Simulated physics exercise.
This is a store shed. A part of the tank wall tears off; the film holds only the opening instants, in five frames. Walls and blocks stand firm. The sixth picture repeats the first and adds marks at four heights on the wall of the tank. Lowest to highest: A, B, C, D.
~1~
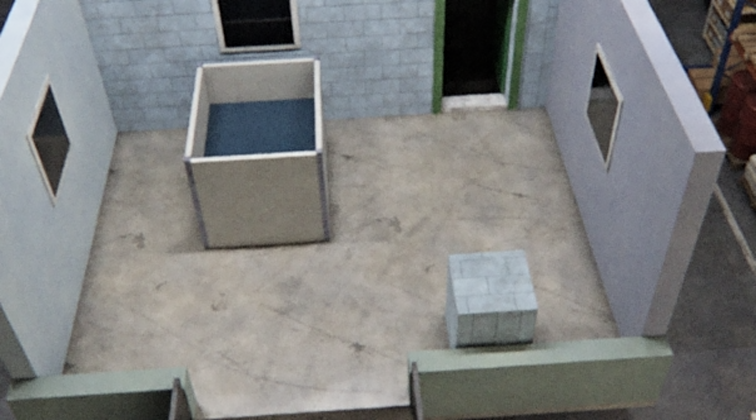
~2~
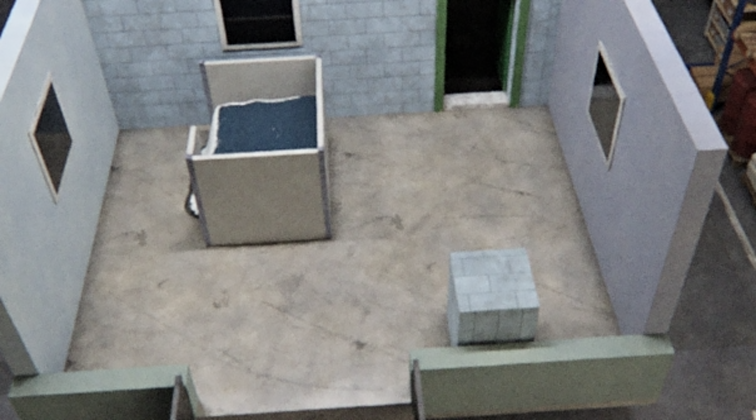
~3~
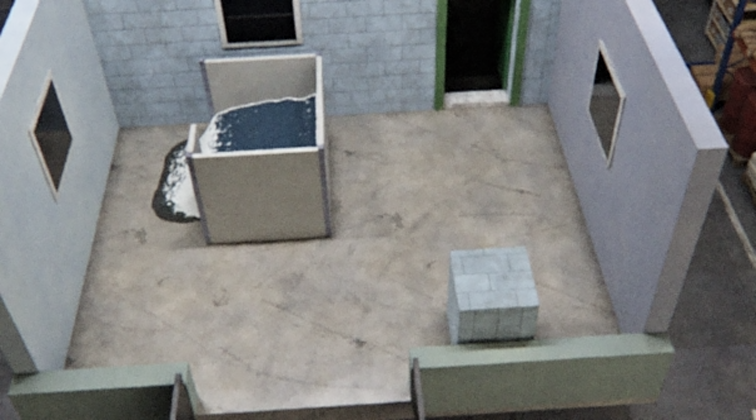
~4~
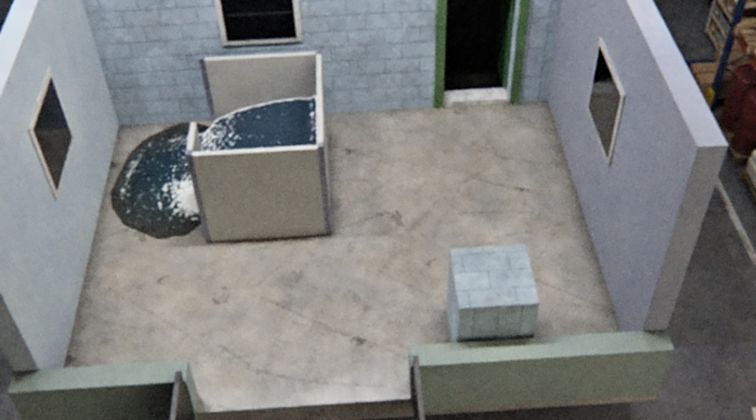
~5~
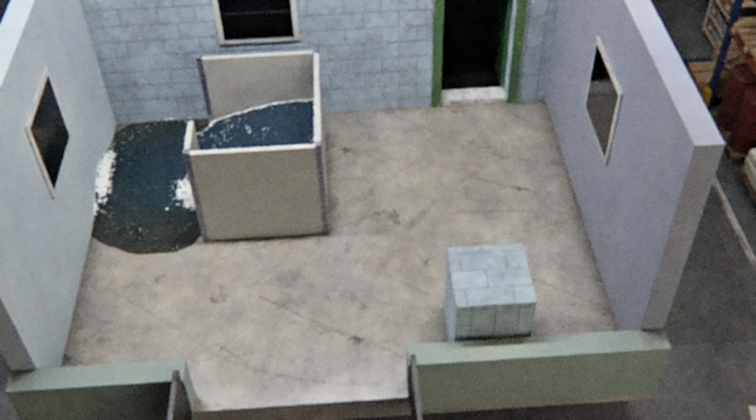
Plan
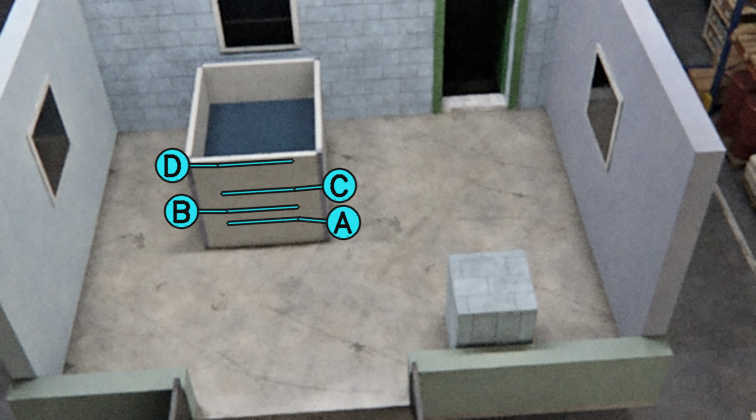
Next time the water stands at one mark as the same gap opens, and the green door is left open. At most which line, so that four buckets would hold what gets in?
Go for C.
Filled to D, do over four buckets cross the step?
Yes, it does.
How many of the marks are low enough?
Three of them.
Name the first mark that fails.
That would be D.
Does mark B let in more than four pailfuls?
No.
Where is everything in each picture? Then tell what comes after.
In the first frame, water in the tank at rest, its middle at (262, 143); foot of the green doorway at (474, 111); open gate at (297, 356).
In the second frame, front seen at (192, 200), 1 % of the ground wet.
In the third frame, front seen at (165, 213), 4 % of the ground wet.
In the fourth frame, front seen at (121, 207), 8 % of the ground wet.
In the fifth frame, front seen at (94, 224), 13 % of the ground wet.
On the marked copy, A at (263, 221); B at (261, 209); C at (259, 191); D at (254, 163); from the bottom up A, B, C, D.
With A, nothing gets over.
With B, nothing gets over.
With C, a bucket or two gets in.
With D, about 9 bucketfuls get in.
